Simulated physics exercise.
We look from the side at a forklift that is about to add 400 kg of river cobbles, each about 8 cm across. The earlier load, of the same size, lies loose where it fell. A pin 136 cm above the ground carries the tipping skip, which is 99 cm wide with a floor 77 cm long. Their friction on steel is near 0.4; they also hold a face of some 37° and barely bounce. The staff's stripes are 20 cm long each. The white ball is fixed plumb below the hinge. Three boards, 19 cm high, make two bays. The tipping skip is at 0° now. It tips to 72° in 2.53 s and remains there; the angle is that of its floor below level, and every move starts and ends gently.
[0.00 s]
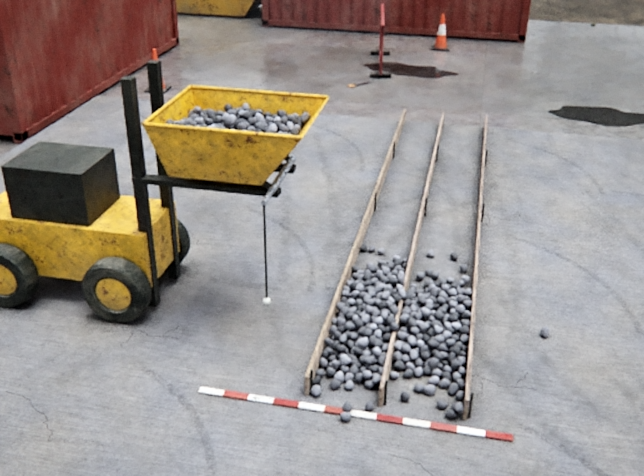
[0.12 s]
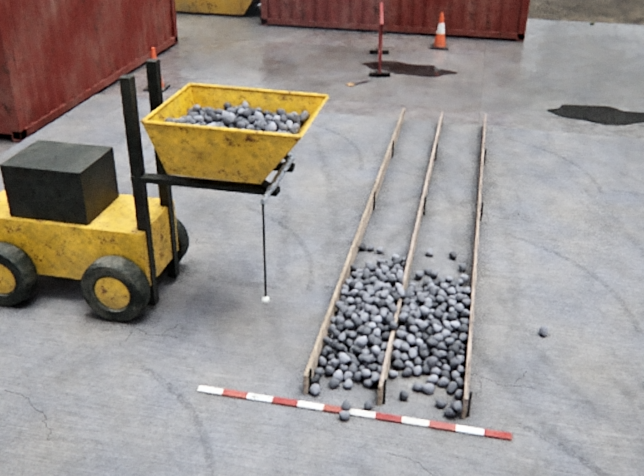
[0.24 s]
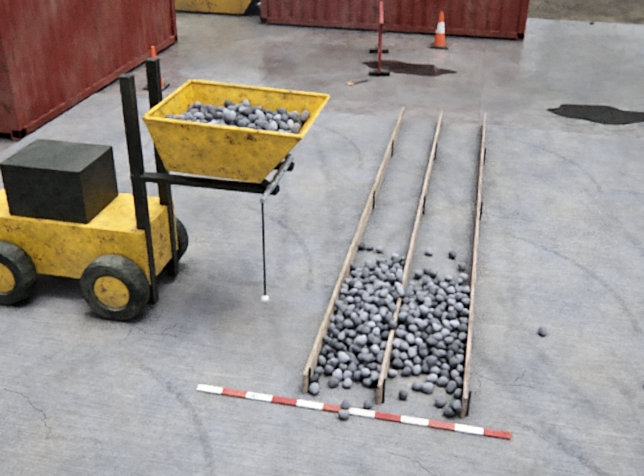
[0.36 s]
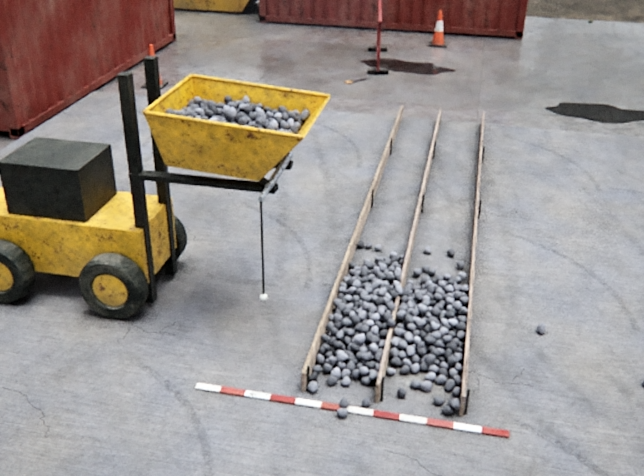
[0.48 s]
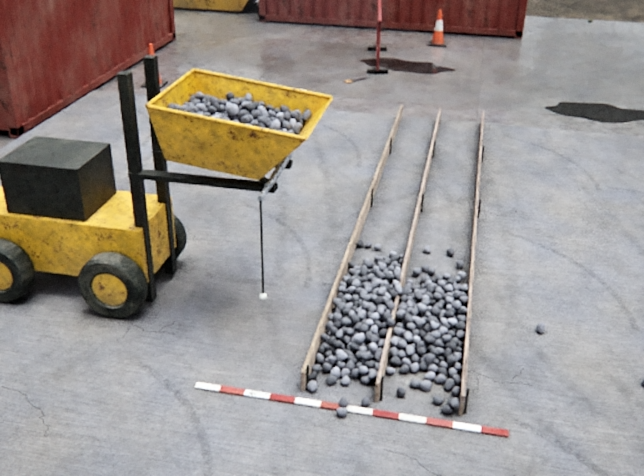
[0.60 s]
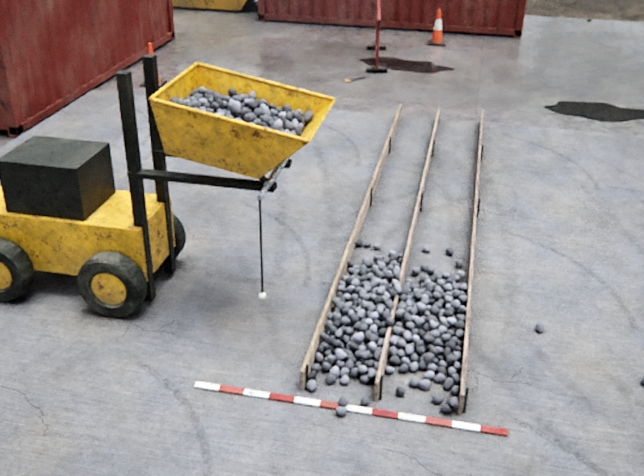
Yellow forklift slowly tilting its raised skip of grey stones down to the right, beside stones lying still between wooden boards.
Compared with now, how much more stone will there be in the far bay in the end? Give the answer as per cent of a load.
About 71 out of 100 more.
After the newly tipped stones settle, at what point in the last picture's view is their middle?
Roughly pixel (414, 306) in the last view.
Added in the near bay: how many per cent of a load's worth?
Around 25 in a hundred.
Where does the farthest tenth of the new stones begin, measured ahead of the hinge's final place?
About 160 cm.
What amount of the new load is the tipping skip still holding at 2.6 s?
Roughly 50 parts in a hundred of the load.
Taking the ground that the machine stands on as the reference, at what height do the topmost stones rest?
44 cm.
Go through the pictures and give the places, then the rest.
In the first picture, the tipping skip is at 0°, its lip at (301, 138); the top of the load is at (246, 116). The earlier load is highest near (381, 304), 26 cm above ground level, 60 % in the near bay, 40 % in the far bay.
The second picture shows lip at (300, 137), floor tilted 0°, highest stones at (235, 113); the stones move at 0.1 m/s on average.
In the third picture, the tipping skip is at 2°, its lip at (302, 137); the top of the load is at (229, 111); the stones move at 0.1 m/s on average.
The fourth picture shows lip at (303, 137), floor tilted 4°, highest stones at (230, 107); the stones move at 0.2 m/s on average.
The fifth picture shows lip at (306, 139), floor tilted 7°, highest stones at (217, 104); the stones move at 0.3 m/s on average.
In the sixth picture, the tipping skip is at 10°, its lip at (309, 141); the top of the load is at (212, 98); the stones move at 0.3 m/s on average.
After 1.9 s the floor is at 61°; in per cent of one load, 100 in the tipping skip, 60 in the near bay, 40 in the far bay; the foremost stones are at (493, 333).
After 2.6 s the floor is at 72°; in per cent of one load, 52 in the tipping skip, 86 in the near bay, 61 in the far bay, 0 past the last board; the foremost stones are at (495, 332).
After 3.0 s the floor is at 72°; in per cent of one load, 28 in the tipping skip, 85 in the near bay, 86 in the far bay, 1 past the last board; the foremost stones are at (528, 328).
After 5.5 s the floor is at 72°; in per cent of one load, 0 in the tipping skip, 85 in the near bay, 111 in the far bay, 4 past the last board; the foremost stones are at (591, 351). Net gain in the far bay, 71.
